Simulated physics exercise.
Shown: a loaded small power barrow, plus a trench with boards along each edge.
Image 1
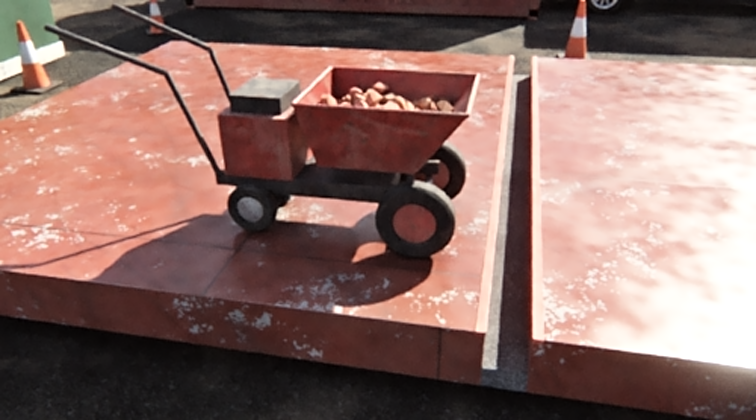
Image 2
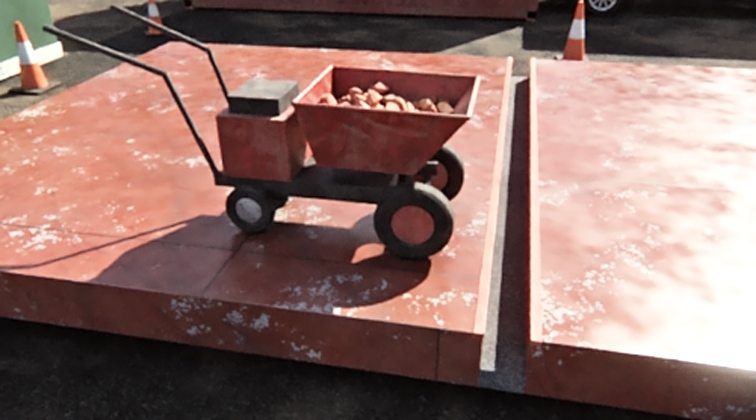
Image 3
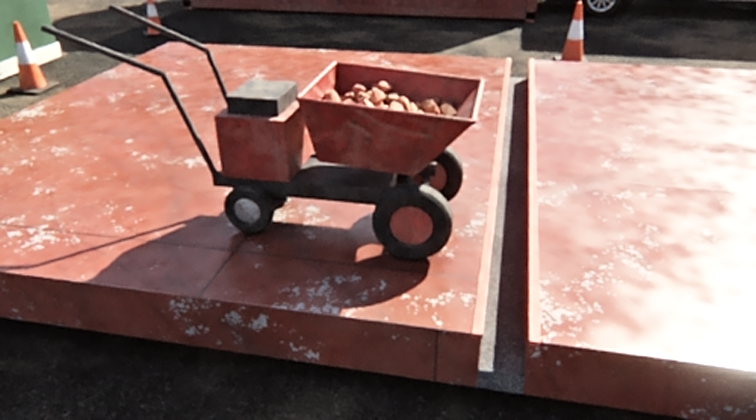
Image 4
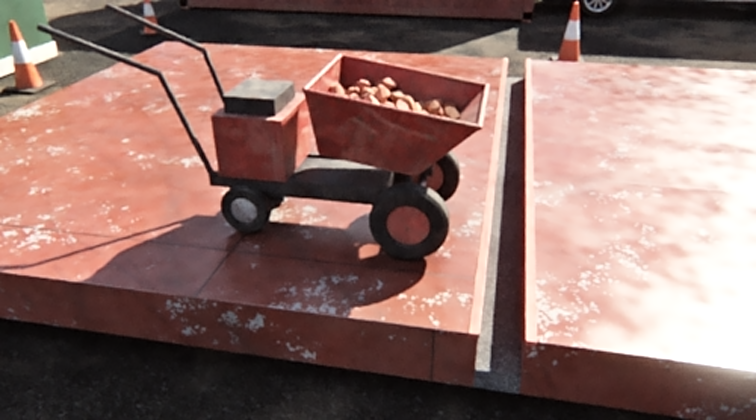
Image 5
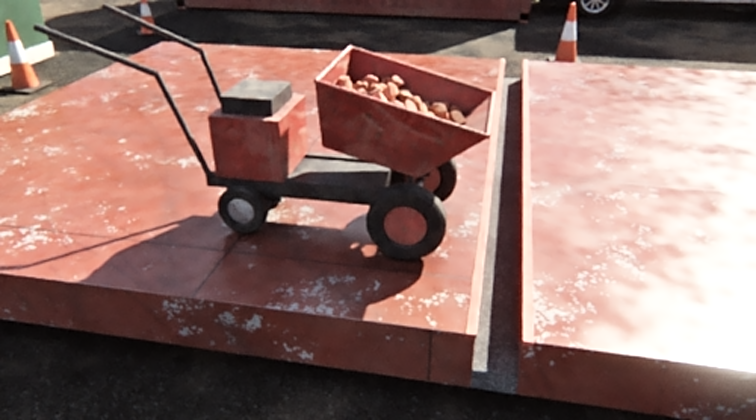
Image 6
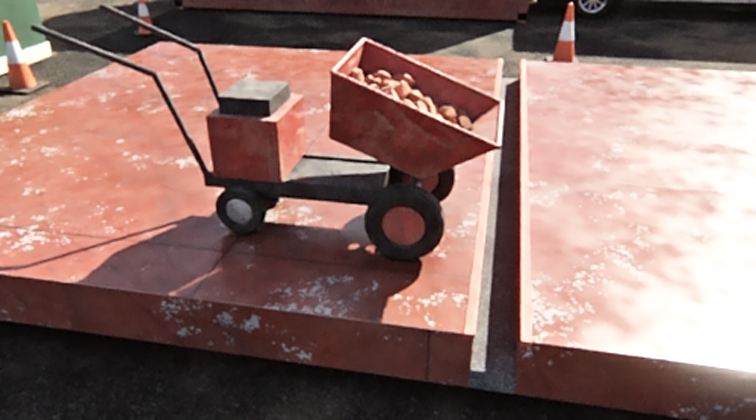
On a red platform beside a narrow gap, a small barrow's rubble-filled skip tilts right.
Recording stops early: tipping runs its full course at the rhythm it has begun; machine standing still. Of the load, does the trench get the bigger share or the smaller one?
The trench will most likely get the lesser share of it.
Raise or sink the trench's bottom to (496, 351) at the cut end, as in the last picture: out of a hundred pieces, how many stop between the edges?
Estimated share: Approx. 0 %.
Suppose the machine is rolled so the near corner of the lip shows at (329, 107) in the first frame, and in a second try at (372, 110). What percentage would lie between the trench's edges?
Some 20 in a hundred, then some 50 in a hundred.
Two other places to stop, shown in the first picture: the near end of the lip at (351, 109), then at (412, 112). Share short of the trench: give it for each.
It comes out near 40 in a hundred for the first and near 0 in a hundred for the second.
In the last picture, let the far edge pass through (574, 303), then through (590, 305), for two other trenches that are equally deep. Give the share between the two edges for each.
The first try gives 80 percent, then the second gives 100 percent.
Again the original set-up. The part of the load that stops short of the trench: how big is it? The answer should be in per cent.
Around 0 per cent.
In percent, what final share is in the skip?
It ends up near 35 per cent.
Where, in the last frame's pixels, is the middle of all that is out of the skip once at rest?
At about (569, 236), give or take.
Shortly afterwards, skip tipped steeply; the whole lot in the skip.
Next, skip tipped right over; the bulk in the skip; a little beyond it.
Some moments later, skip tipped right over; near a third in the skip; near two thirds beyond it.
In the end, skip tipped right over; near a third in the skip; only a few in or heaped over the trench; near two thirds beyond it.
